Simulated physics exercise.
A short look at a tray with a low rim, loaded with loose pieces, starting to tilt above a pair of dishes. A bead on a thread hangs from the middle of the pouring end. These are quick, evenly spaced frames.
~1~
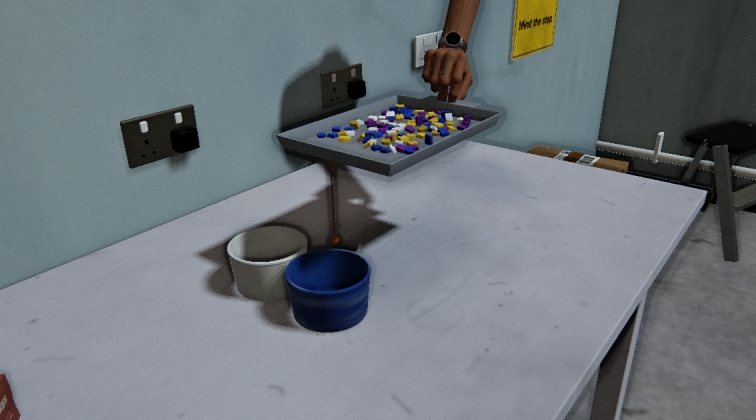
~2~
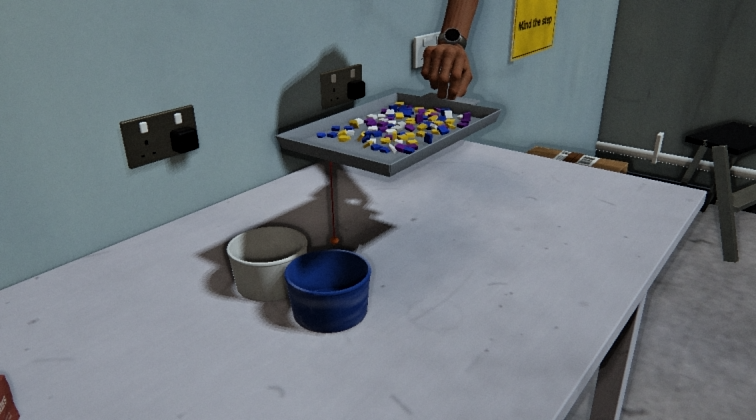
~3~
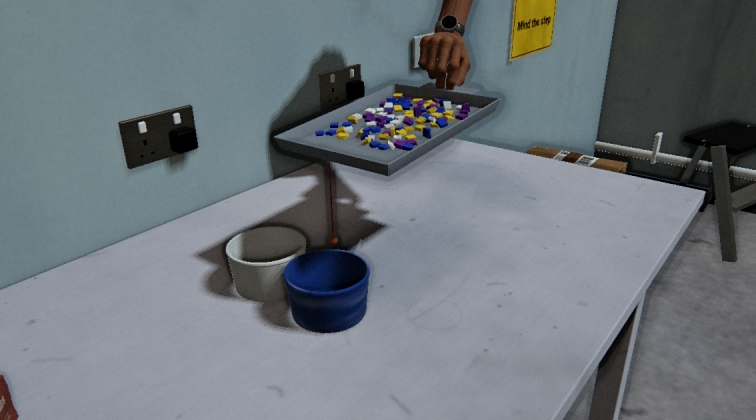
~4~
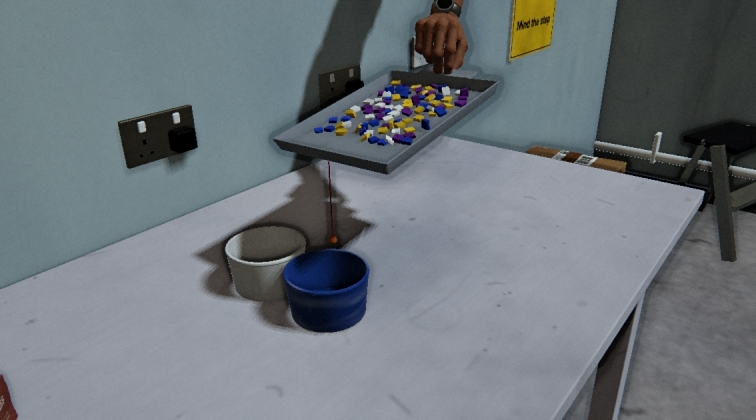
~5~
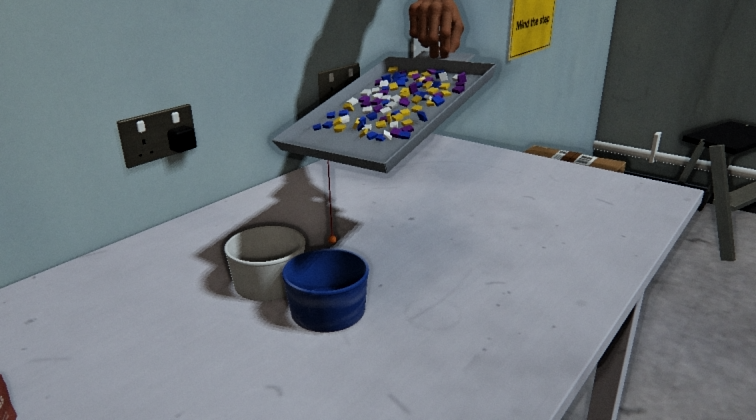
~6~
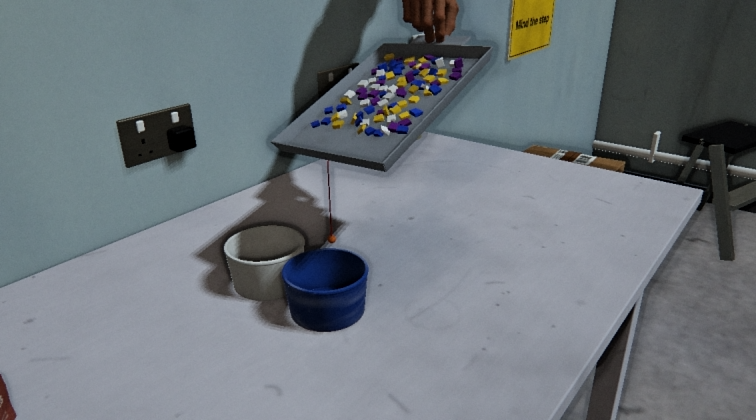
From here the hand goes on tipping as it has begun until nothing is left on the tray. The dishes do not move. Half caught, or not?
Together they catch more than half.
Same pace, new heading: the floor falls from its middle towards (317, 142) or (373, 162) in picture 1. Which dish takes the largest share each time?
The first try: The left one. The second: The dish on the right.
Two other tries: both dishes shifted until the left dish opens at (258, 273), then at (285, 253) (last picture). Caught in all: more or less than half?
In turn: The smaller part; most of it.
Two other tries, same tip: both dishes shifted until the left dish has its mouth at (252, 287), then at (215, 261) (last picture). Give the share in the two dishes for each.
About 0 and 10 per cent.
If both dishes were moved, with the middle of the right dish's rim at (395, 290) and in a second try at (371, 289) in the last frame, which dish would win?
One: Left. Two: Left.
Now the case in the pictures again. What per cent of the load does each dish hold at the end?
Left dish: 60 %, right dish: 30 %.
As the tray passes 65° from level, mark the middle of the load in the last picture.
Near (308, 142).
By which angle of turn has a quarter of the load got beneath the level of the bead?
At some 85 degrees.
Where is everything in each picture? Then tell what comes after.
The first frame shows corners of the pouring end (282, 134) and (390, 162), level; middle of the load (402, 126), mosaic tiles; left dish (240, 275); right dish (300, 305); bead on its thread (335, 240).
The second frame shows corners of the pouring end (282, 135) and (389, 162), level; middle of the load (401, 125).
The third frame shows corners of the pouring end (280, 136) and (387, 162), tipped barely, lowest at the left corner; middle of the load (400, 118).
The fourth frame shows corners of the pouring end (279, 137) and (386, 161), tipped a little, lowest at the left corner; middle of the load (398, 109).
The fifth frame shows corners of the pouring end (277, 138) and (384, 160), tipped clearly, lowest at the left corner; middle of the load (396, 99).
The sixth frame shows corners of the pouring end (276, 139) and (382, 159), tipped clearly, lowest at the left corner; middle of the load (393, 89); left dish (237, 275); right dish (297, 304).
Just after the last frame, tray tipped steeply; almost all on the tray; just a few in the air.
A moment on, tray tipped past a quarter turn; roughly a quarter on the tray; about a tenth in the right dish; roughly a third in the left dish; about a tenth outside both; roughly a quarter in the air.
Further on, tray tipped past a quarter turn; roughly a quarter in the right dish; roughly two thirds in the left dish; about a tenth outside both; just a few in the air.
When it is over, tray tipped past a quarter turn; roughly a quarter in the right dish; roughly two thirds in the left dish; about a tenth outside both; just a few in the air.
